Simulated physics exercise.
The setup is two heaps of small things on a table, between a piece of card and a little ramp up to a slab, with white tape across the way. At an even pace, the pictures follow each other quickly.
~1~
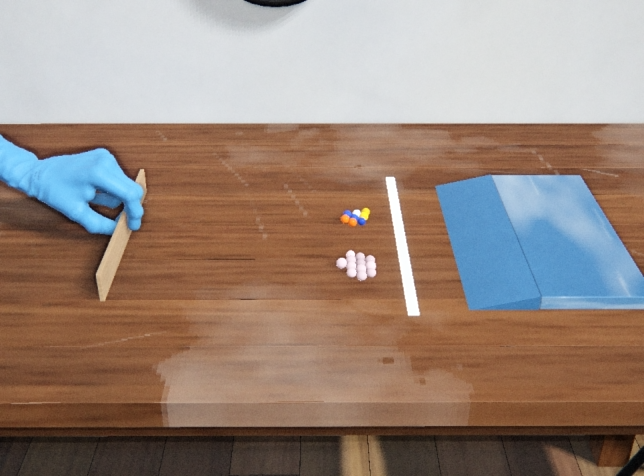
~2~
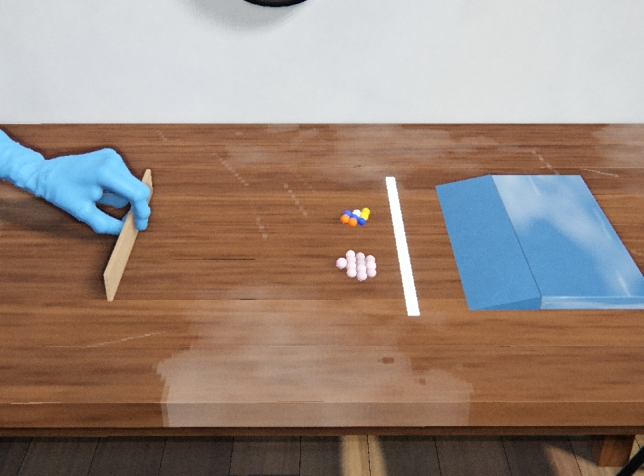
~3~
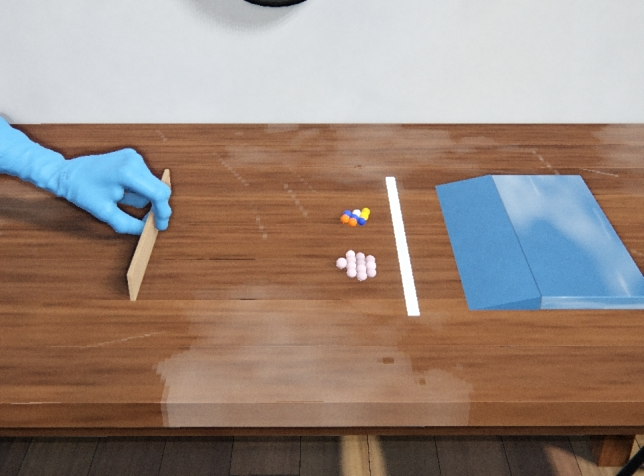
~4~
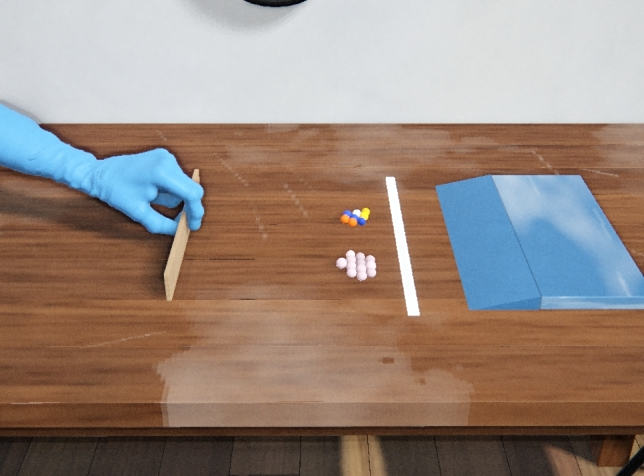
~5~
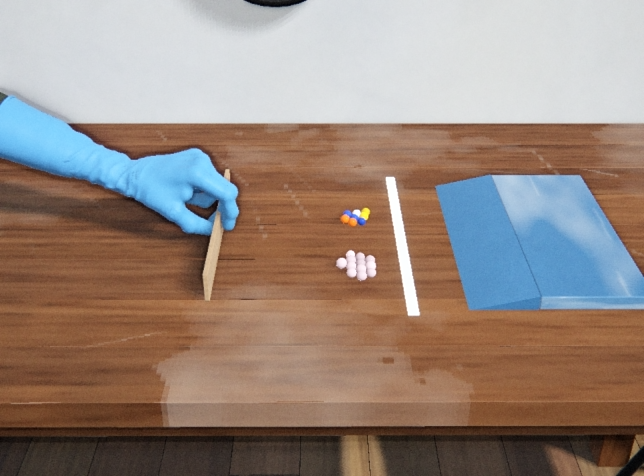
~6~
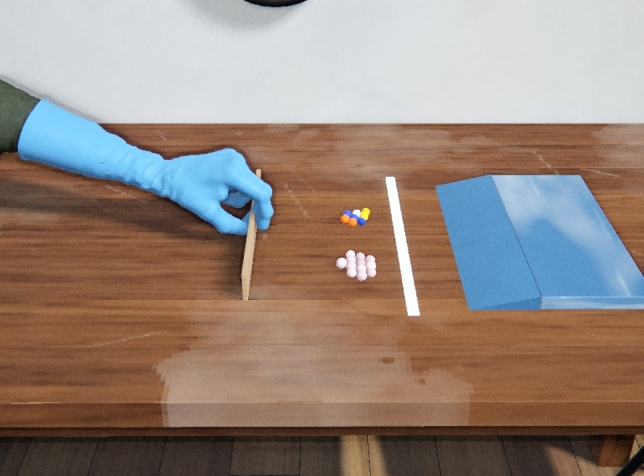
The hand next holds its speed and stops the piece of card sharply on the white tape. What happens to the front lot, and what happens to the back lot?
The front lot gets some pieces over the top; the back lot gets some pieces over the top.
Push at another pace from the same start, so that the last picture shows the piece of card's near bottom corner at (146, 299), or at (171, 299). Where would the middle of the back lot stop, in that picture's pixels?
About (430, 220), then about (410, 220).
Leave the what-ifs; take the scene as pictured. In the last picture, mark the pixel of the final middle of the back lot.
Centre at rest, last frame: Approx. (609, 193) px.
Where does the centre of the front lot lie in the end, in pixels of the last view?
Somewhere around (580, 238) once nothing moves.
Then, 0.15 s later than the last frame, piece of card still moving, near (340, 216); front lot every one short of the ramp; back lot every one short of the ramp.
Then, 0.32 s later than the last frame, piece of card stopped at the white tape; front lot every one short of the ramp; back lot about a tenth on the ramp, the larger part short of the ramp.
Then, 0.60 s later than the last frame, piece of card stopped at the white tape; front lot the larger part past the top, roughly a quarter on the ramp; back lot the larger part past the top, roughly a quarter on the ramp.
When it is over, piece of card stopped at the white tape; front lot the larger part past the top, about a tenth on the ramp, roughly a quarter short of the ramp; back lot every one past the top.
